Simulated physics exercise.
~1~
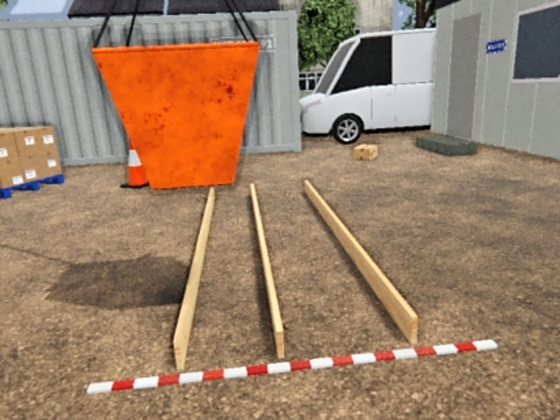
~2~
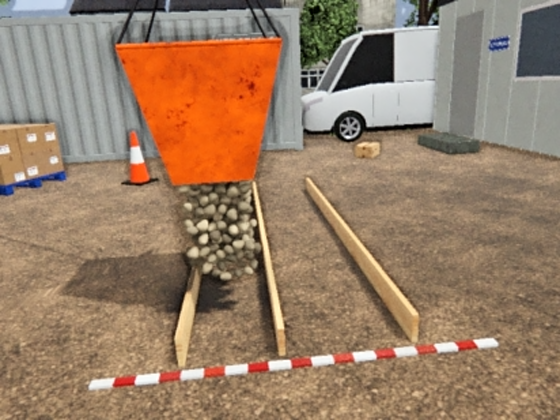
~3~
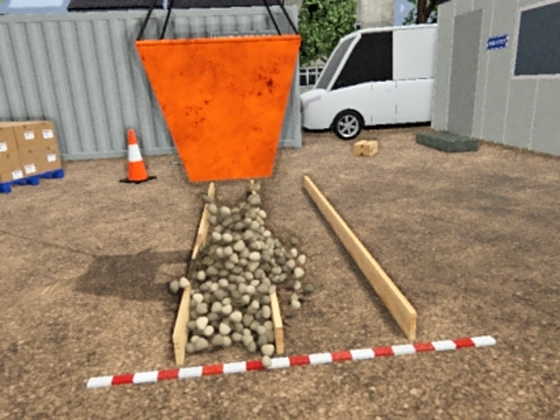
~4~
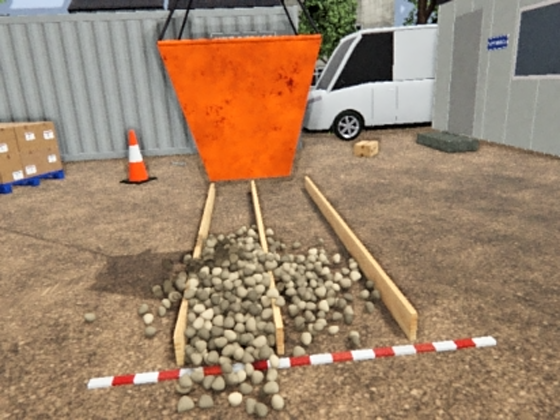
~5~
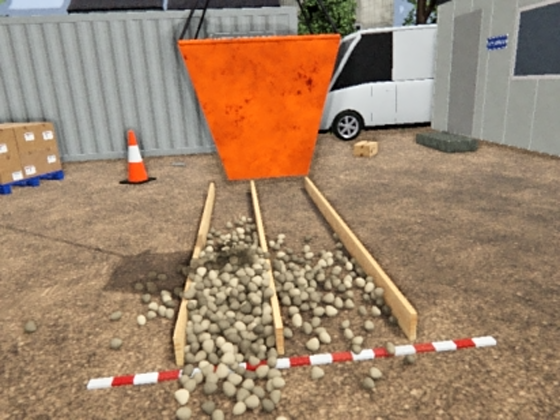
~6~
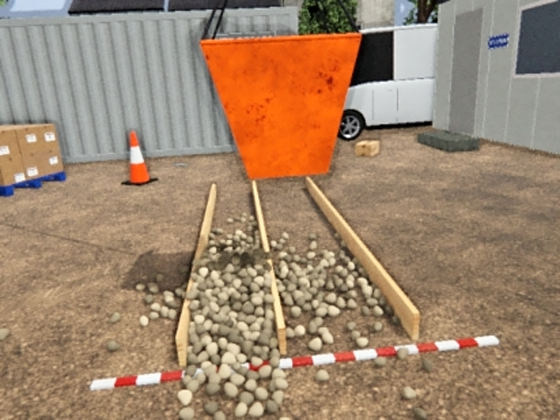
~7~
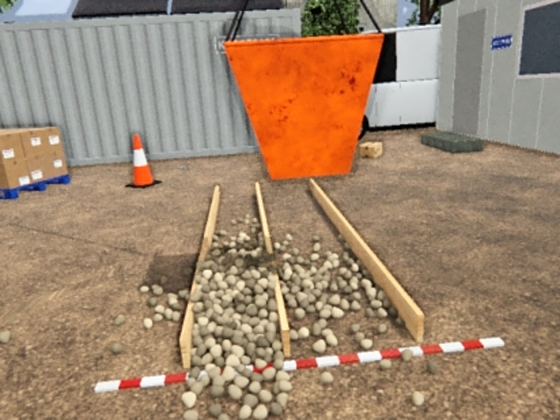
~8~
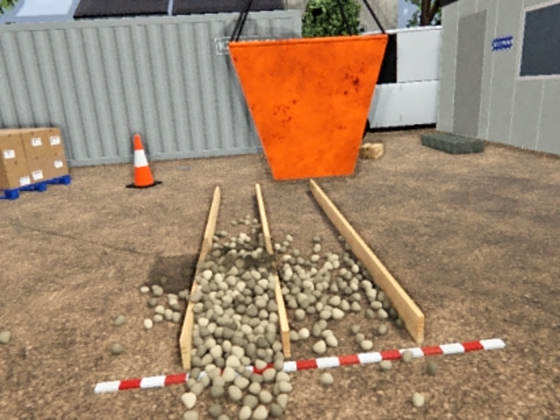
An orange skip moves right, dropping rounded stones that settle mostly in the left bay.
